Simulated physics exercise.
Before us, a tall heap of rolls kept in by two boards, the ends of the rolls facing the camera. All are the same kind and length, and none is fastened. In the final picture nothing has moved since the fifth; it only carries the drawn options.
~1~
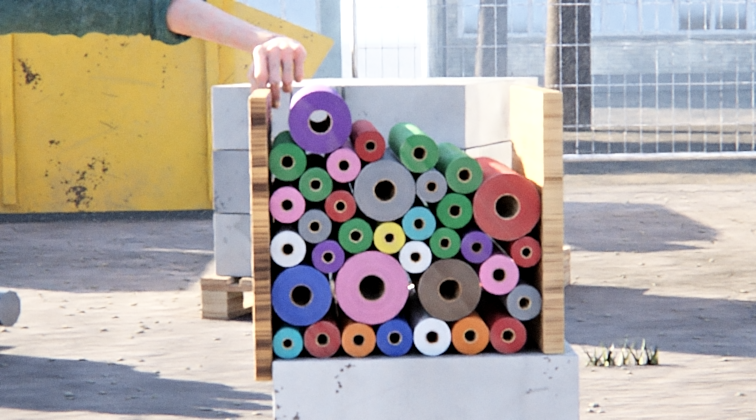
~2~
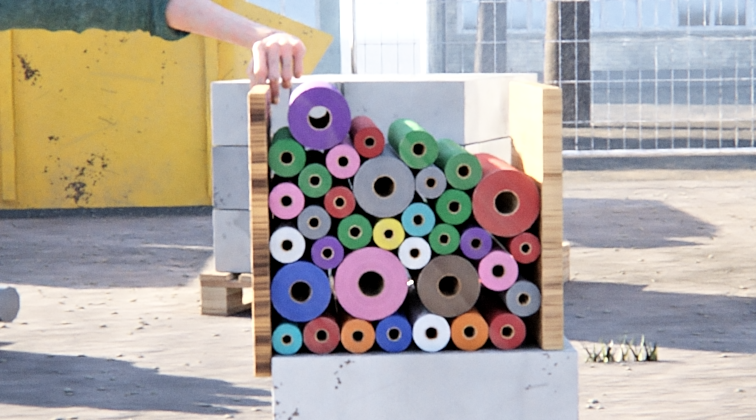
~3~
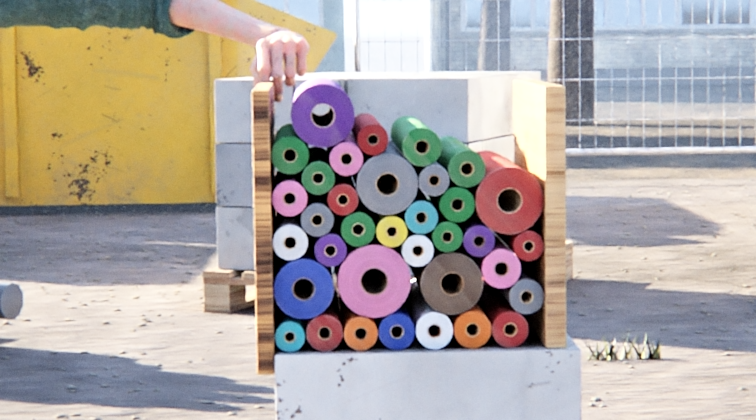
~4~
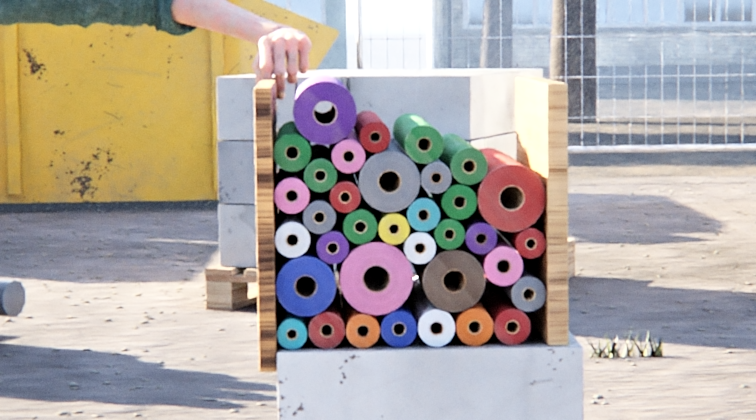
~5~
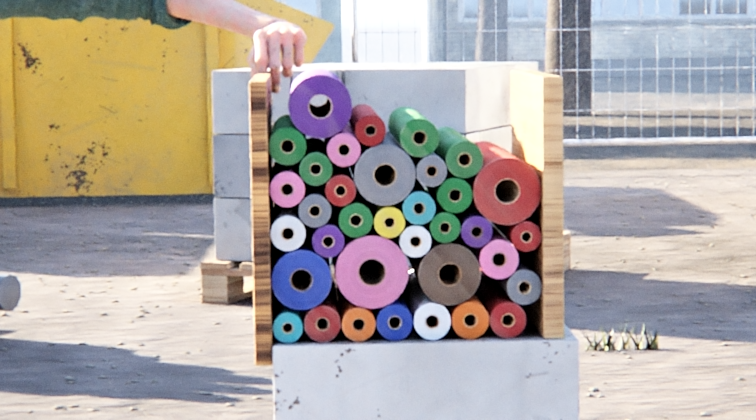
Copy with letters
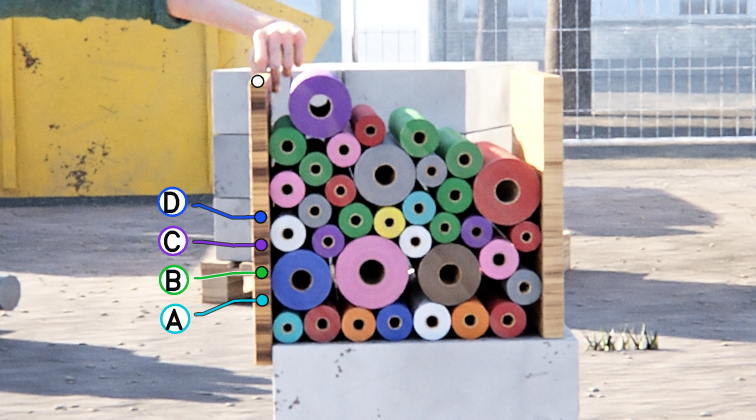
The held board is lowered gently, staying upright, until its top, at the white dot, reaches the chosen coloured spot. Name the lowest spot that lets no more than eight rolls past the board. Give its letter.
At most to C.
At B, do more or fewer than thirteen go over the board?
At B, fewer than thirteen.
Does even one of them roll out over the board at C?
At C: Yes.
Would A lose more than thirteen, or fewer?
Fewer than thirteen.
On the copy, A at (262, 300); B at (261, 272); C at (261, 244); D at (260, 217); the white dot at (257, 81).
On C. First, top of the board (268, 153).
Then, top of the board (270, 234).
Finally, top of the board (270, 243), six out over the board.
By contrast, A nine out over the board; B nine out over the board; D two out over the board.
